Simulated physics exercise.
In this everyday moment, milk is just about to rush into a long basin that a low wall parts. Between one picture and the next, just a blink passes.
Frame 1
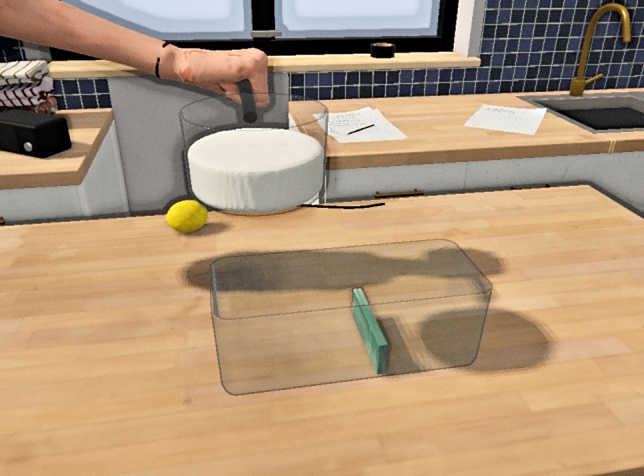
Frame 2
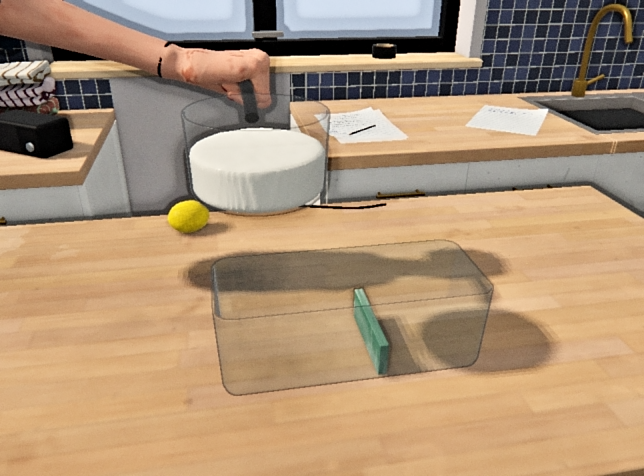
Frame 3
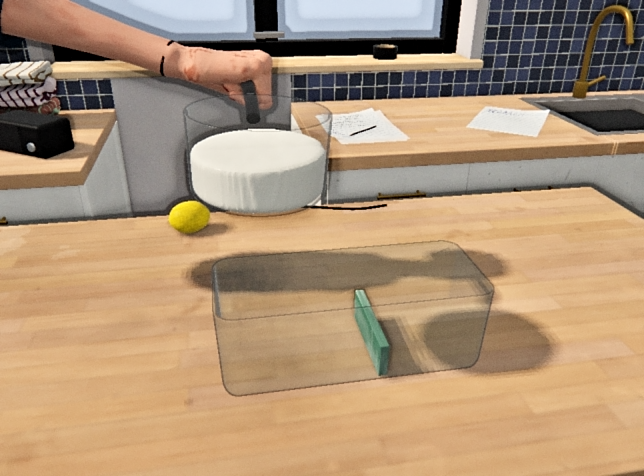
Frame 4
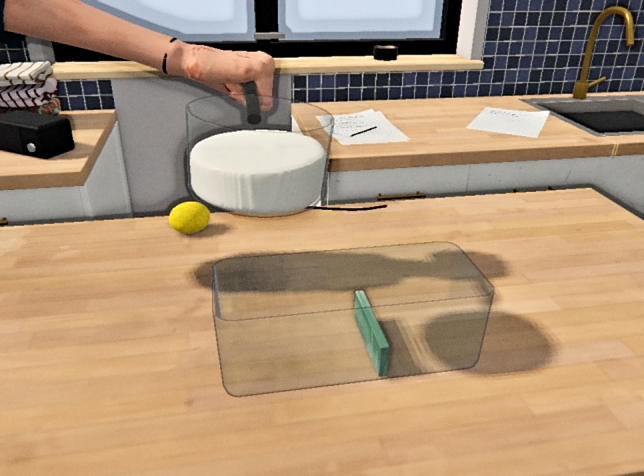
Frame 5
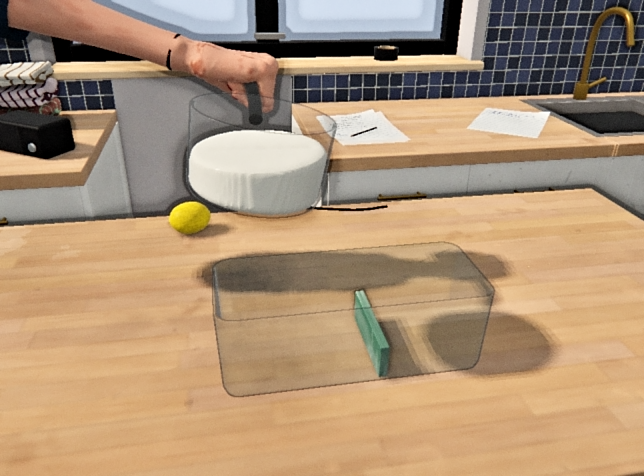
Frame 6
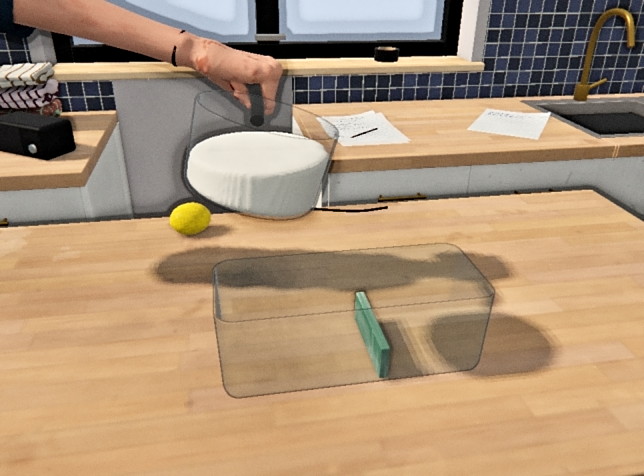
In a kitchen, a hand holds a clear round container of white milk above a wooden counter, behind a long transparent basin with a low green wall, then tilts it slightly to the right beside a lemon.
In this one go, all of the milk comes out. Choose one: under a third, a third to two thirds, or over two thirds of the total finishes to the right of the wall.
A third to two thirds finishes to the right of the wall.
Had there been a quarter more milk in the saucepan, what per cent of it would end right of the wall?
60 %.
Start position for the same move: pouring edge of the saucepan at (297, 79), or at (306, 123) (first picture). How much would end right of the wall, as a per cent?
It comes to 25 % the first time and 20 % the second.
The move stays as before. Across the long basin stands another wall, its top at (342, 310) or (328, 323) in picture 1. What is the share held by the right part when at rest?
Try 1: Some 85 %; try 2: 95 %.
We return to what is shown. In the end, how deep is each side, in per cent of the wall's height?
Once still, it is 30 % on the left and 50 % on the right.
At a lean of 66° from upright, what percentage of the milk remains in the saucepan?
75 per cent or so.
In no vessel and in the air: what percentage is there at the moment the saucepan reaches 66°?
Estimate: Some 25 per cent.
A moment on, the saucepan is tipped part way and 74 per cent is still to pour, 2 is left of the wall and 1 right of it.
Next, the saucepan is tipped on its side and 18 per cent is still to pour, 18 is left of the wall and 47 right of it.
Then the saucepan is tipped right over and 1 per cent is still to pour, 47 is left of the wall and 50 right of it.
Later the saucepan is tipped right over and 0 per cent is still to pour, 49 is left of the wall and 50 right of it.
At rest 49 per cent lies left of the wall, 50 right of it and 1 outside.
